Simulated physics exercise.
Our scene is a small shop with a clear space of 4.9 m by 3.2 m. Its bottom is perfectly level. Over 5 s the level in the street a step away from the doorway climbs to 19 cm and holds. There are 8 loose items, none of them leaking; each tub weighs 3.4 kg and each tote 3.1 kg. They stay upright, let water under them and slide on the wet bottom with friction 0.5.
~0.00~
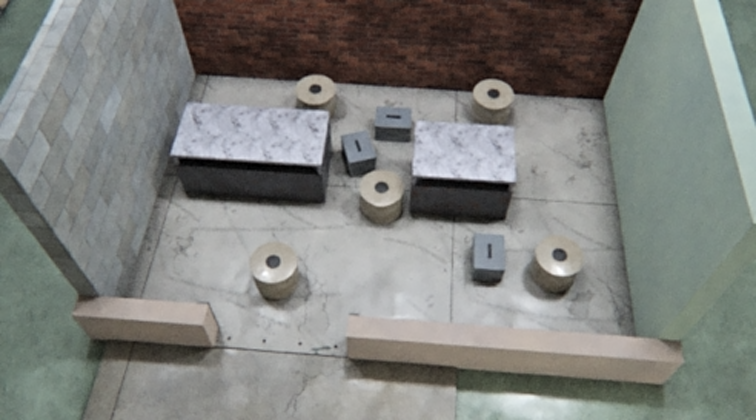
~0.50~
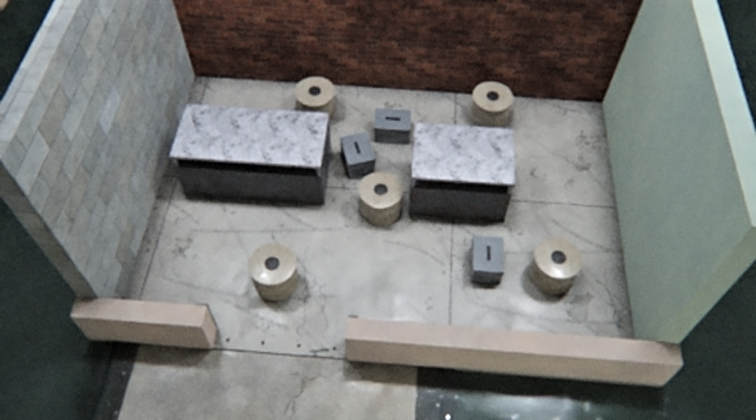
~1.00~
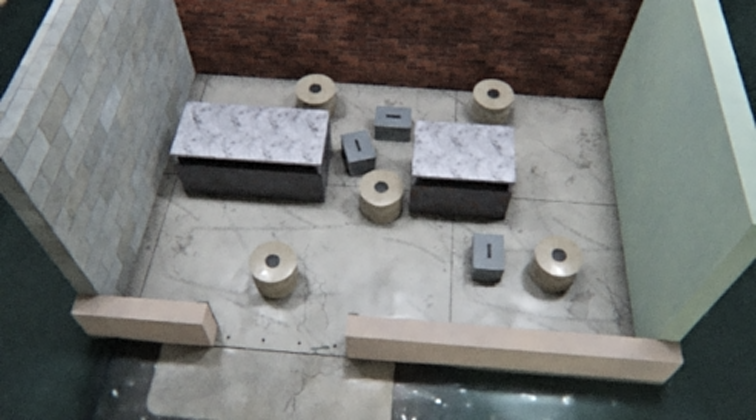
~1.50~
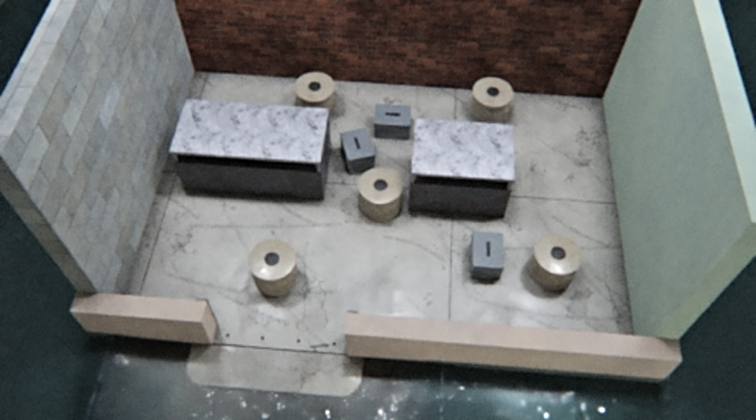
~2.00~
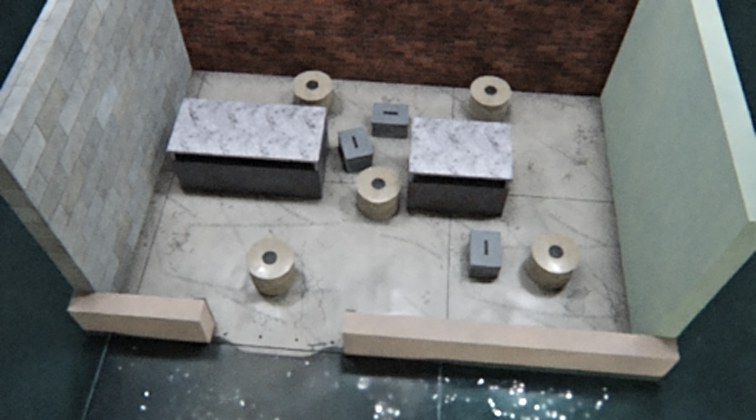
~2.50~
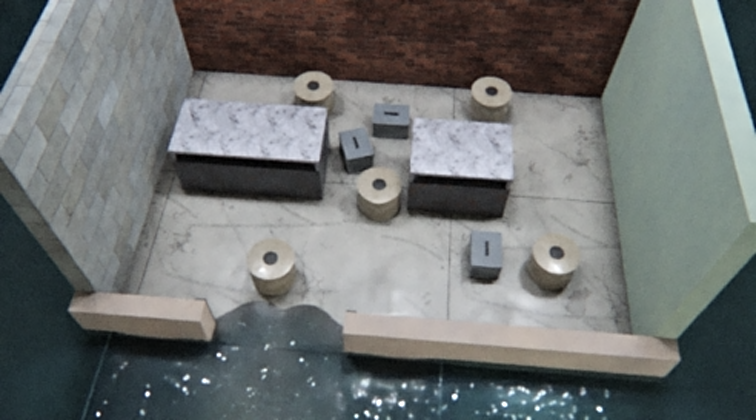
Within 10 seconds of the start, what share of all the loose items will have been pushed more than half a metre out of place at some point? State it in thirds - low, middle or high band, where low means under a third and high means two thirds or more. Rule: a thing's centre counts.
High band.
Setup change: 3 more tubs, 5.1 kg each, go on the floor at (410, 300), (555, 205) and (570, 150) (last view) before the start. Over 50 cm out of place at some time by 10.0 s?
Well, it goes below, below, below.
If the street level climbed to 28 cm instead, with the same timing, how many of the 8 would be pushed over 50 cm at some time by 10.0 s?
I count 8 of them in that case.
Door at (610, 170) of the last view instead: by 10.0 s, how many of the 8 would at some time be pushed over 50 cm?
That would give 7.
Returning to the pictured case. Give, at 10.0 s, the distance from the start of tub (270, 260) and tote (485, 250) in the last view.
One is off by 120 cm, the other by 80 cm, in the order asked.
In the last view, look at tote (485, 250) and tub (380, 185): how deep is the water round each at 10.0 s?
First roughly 3 cm, second roughly 6 cm.
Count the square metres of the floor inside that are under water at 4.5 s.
I'd estimate close to 4.0 m2.
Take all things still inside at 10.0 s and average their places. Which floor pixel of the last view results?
Roughly at (375, 179).
After 3.5 s 0 of 8 are over 50 cm from their spots; 0 afloat.
After 4.5 s 1 of 8 are over 50 cm from their spots; 1 afloat.
After 7.0 s 4 of 8 are over 50 cm from their spots; 4 afloat.
After 10.0 s 8 of 8 are over 50 cm from their spots, and 8 have been at some point; 8 afloat.
